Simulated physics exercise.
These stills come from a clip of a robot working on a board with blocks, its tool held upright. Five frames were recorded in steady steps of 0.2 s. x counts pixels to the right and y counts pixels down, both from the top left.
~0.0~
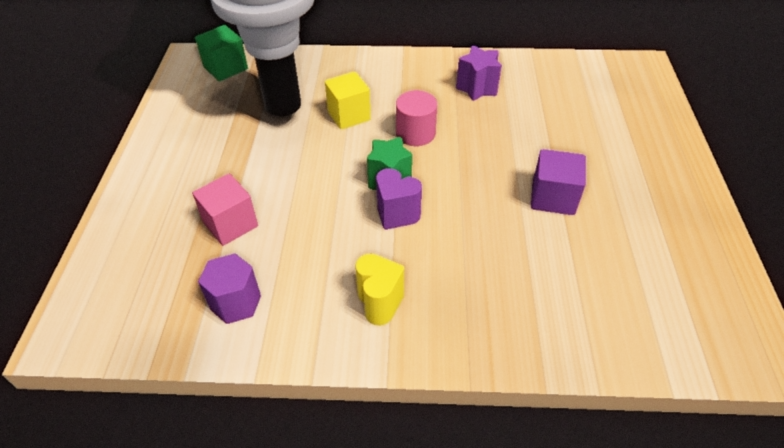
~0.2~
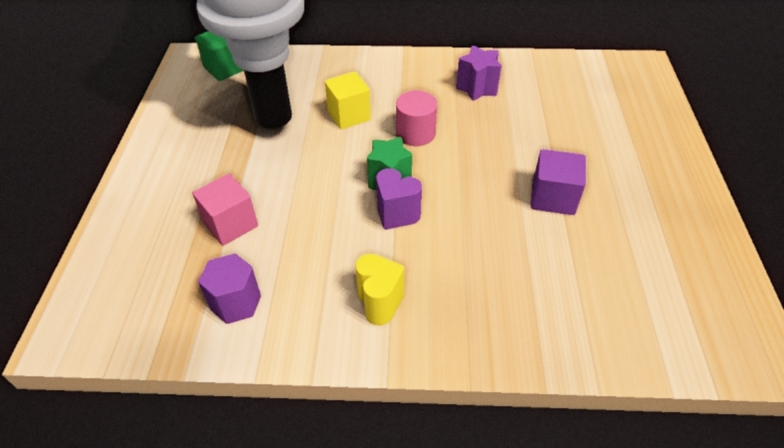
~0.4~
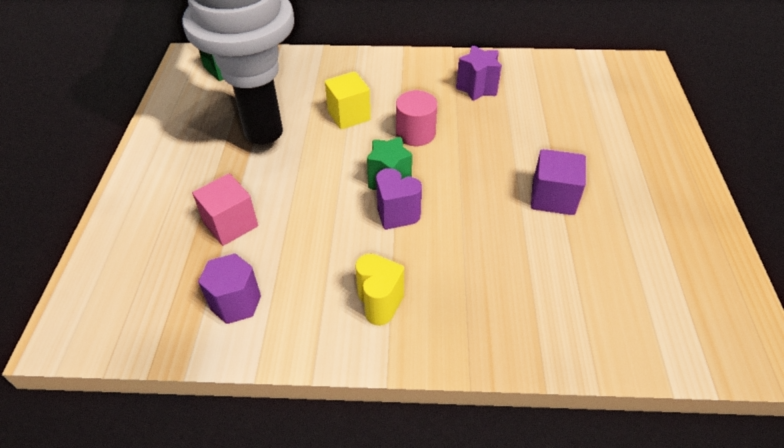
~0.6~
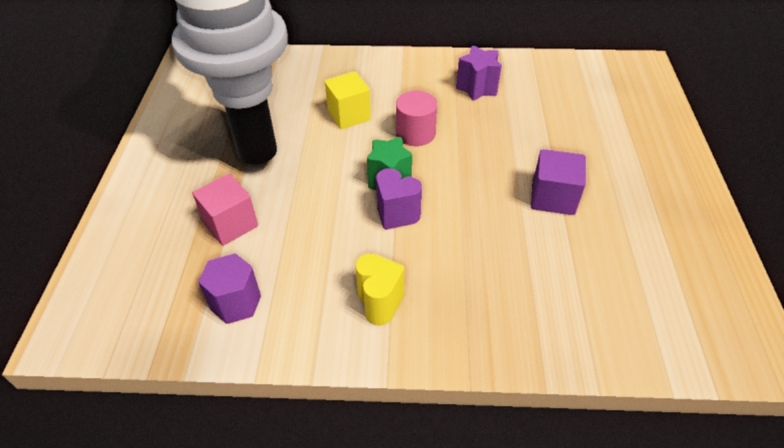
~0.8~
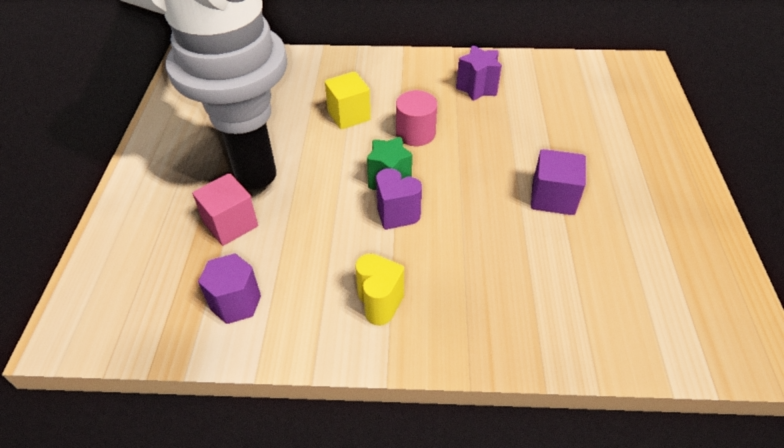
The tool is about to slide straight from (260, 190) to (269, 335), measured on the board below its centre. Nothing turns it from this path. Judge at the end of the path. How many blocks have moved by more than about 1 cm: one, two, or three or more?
I think two will be displaced.
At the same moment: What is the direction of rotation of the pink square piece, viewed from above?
Clockwise from above.
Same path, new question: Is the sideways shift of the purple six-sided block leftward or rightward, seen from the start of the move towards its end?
Side: Right.
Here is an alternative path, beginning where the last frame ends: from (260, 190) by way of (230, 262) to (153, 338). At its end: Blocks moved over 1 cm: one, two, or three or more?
I count two.
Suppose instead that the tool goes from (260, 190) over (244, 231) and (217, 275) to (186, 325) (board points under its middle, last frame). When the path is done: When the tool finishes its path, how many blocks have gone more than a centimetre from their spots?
Count: Two.
On the path given first. One third of the way, tool (260, 217); pink square piece (210, 209), turned 25° clockwise.
Two thirds of the way, tool (263, 266); pink square piece (209, 210), turned 25° clockwise; purple six-sided block (221, 282).
At the end, tool (265, 321); pink square piece (209, 210), turned 25° clockwise; purple six-sided block (206, 316), turned 85° clockwise; yellow heart still.
